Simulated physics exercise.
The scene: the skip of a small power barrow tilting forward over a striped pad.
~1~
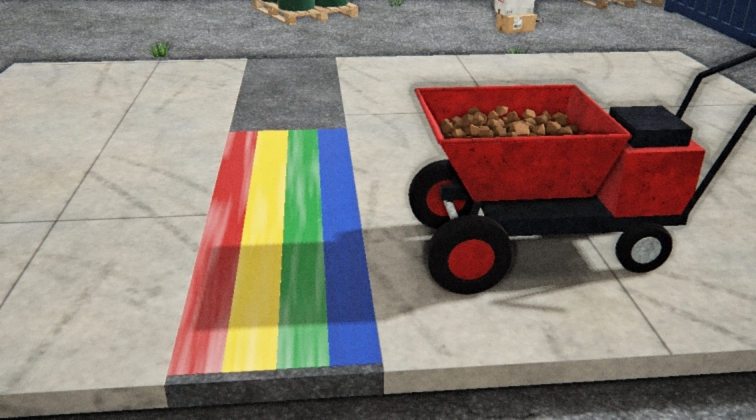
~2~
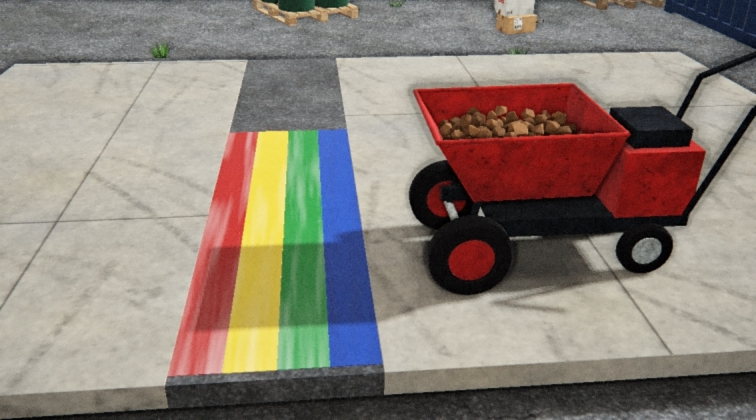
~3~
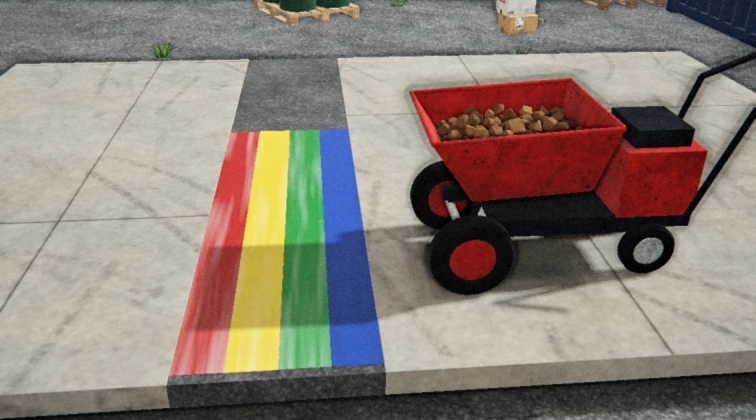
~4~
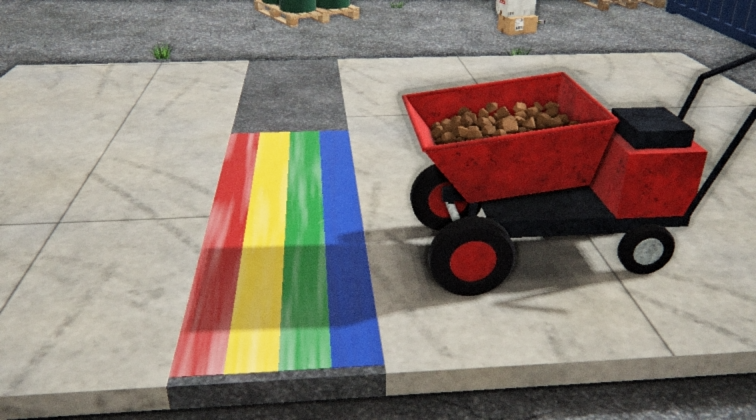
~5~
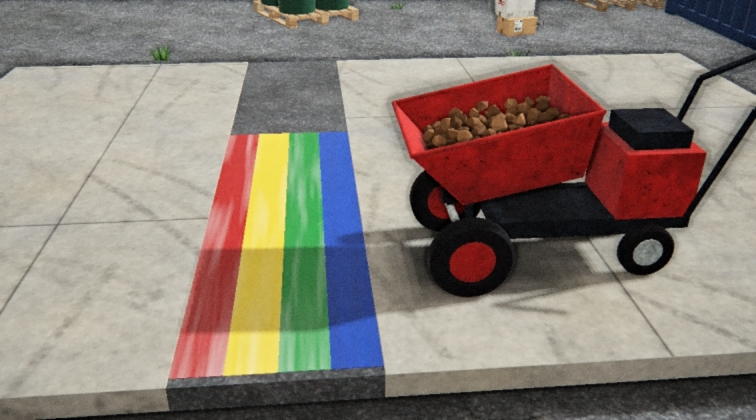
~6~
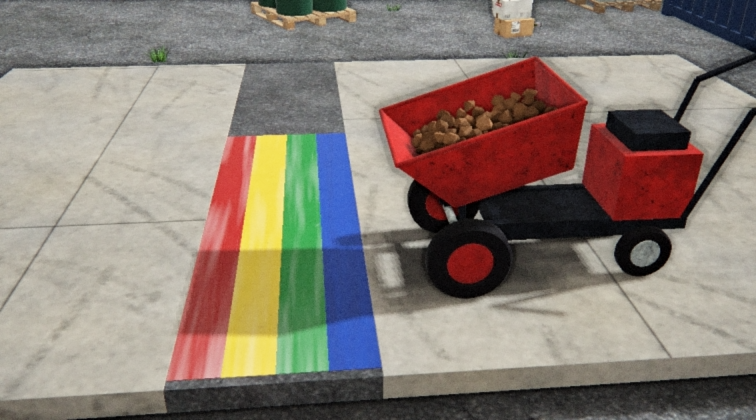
At first, the red skip of a small power barrow sits level, loaded with brown clods, to the right of a pad striped red, yellow, green and blue. The skip then tilts slightly toward the pad, its rear rising, and steepens to a clear forward slant with the clods still inside.
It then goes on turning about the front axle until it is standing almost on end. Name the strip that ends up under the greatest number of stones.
That would be the green strip.
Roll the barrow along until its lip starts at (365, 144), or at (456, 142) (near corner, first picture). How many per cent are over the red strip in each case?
Try 1: 30 %. Try 2: 10 %.
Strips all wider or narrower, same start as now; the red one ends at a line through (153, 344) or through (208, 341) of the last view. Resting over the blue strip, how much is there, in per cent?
Shares in order: Close to 30 %; close to 10 %.
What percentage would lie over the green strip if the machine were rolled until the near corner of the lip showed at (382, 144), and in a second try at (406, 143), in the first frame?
The first stop gives 10 per cent; the second gives 30 per cent.
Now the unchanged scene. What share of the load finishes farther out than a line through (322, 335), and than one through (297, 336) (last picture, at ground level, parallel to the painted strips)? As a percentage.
Roughly 60 per cent, then roughly 50 per cent.
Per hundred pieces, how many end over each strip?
Percentages: Blue 25, green 35, yellow 20, red 10.
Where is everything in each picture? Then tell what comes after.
The first frame shows lip of the skip at (440, 142), level; top of the load at (514, 139), clay clods; blue strip at (352, 324); green strip at (303, 327); yellow strip at (253, 329); red strip at (203, 332).
The second frame shows lip of the skip at (438, 143), level; top of the load at (515, 129).
The third frame shows lip of the skip at (434, 145), tipped barely; top of the load at (512, 127).
The fourth frame shows lip of the skip at (425, 150), tipped a little; top of the load at (529, 125).
The fifth frame shows lip of the skip at (413, 157), tipped a little; top of the load at (533, 126).
The sixth frame shows lip of the skip at (397, 166), tipped clearly; top of the load at (530, 124); blue strip at (351, 329); green strip at (302, 331); yellow strip at (252, 334); red strip at (202, 337).
Soon after the last picture, skip tipped steeply; all in the skip.
A little later, skip tipped steeply; nearly all in the skip; a stray few over the blue strip; a small part over the green strip.
Later still, skip tipped right over; about a third in the skip; a small part over the blue strip; about a quarter over the green strip; about a quarter over the yellow strip; a small part over the red strip; a stray few off the paint.
By the end, skip tipped right over; a small part in the skip; about a quarter over the blue strip; about a third over the green strip; about a quarter over the yellow strip; a small part over the red strip; a stray few off the paint.
